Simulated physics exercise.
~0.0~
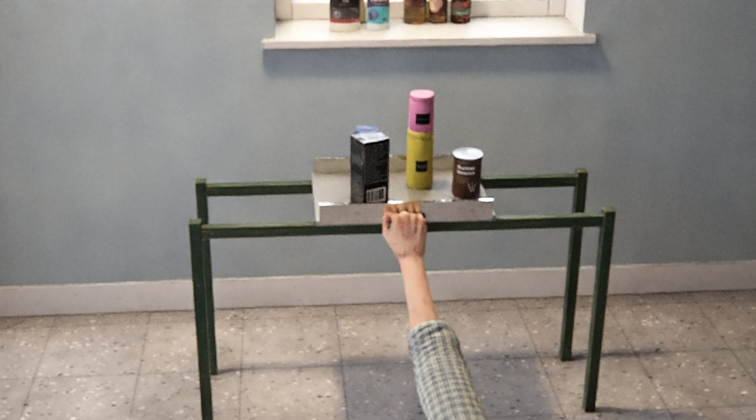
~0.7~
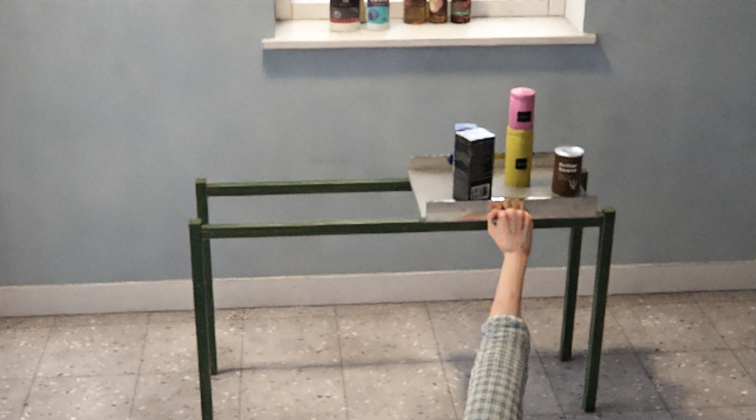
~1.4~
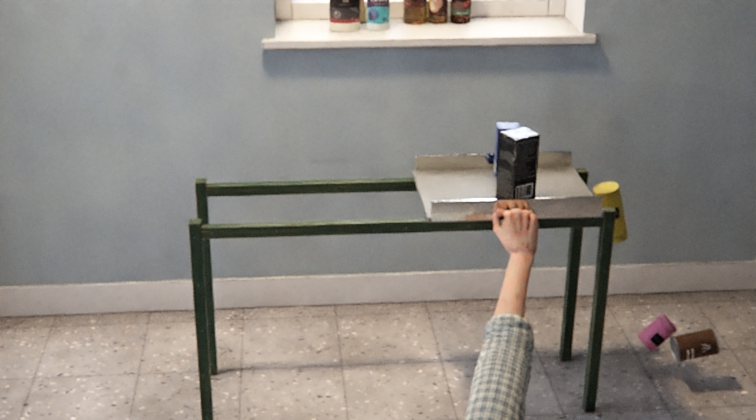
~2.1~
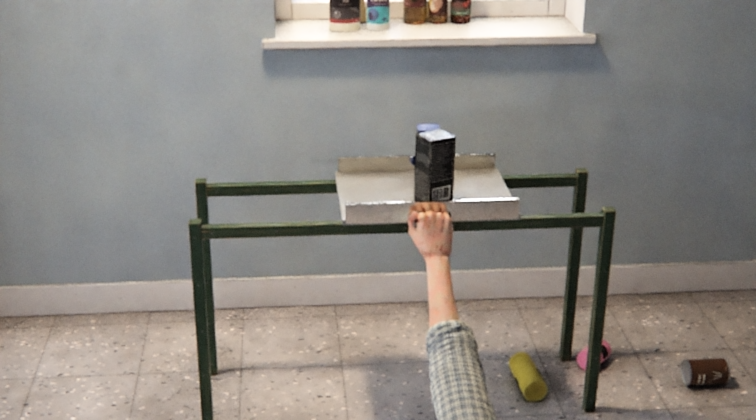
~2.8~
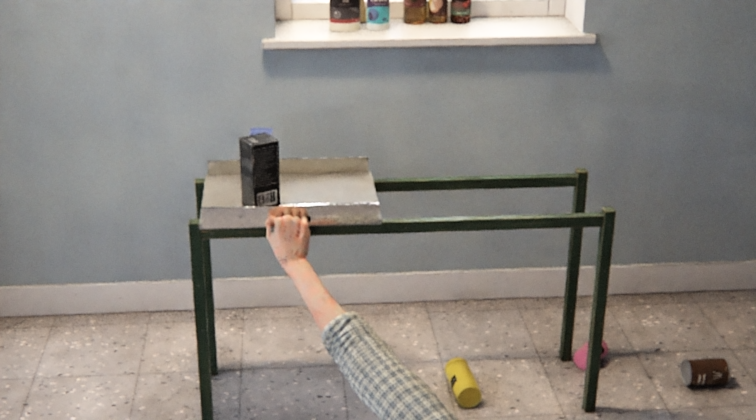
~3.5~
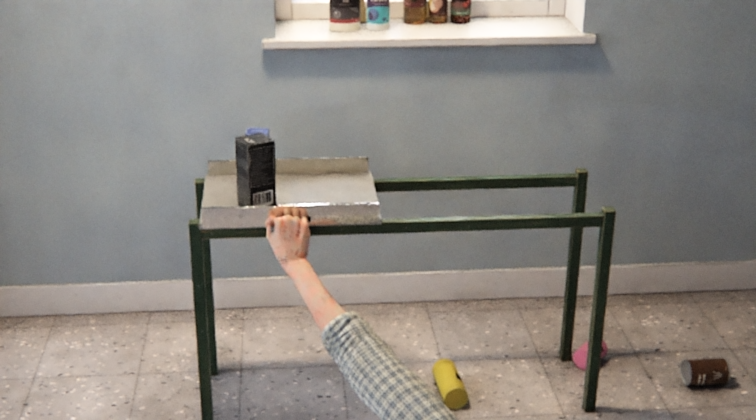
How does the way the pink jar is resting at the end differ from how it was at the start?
At the start the pink jar is upright, but at the end it is lying on its side on the floor.
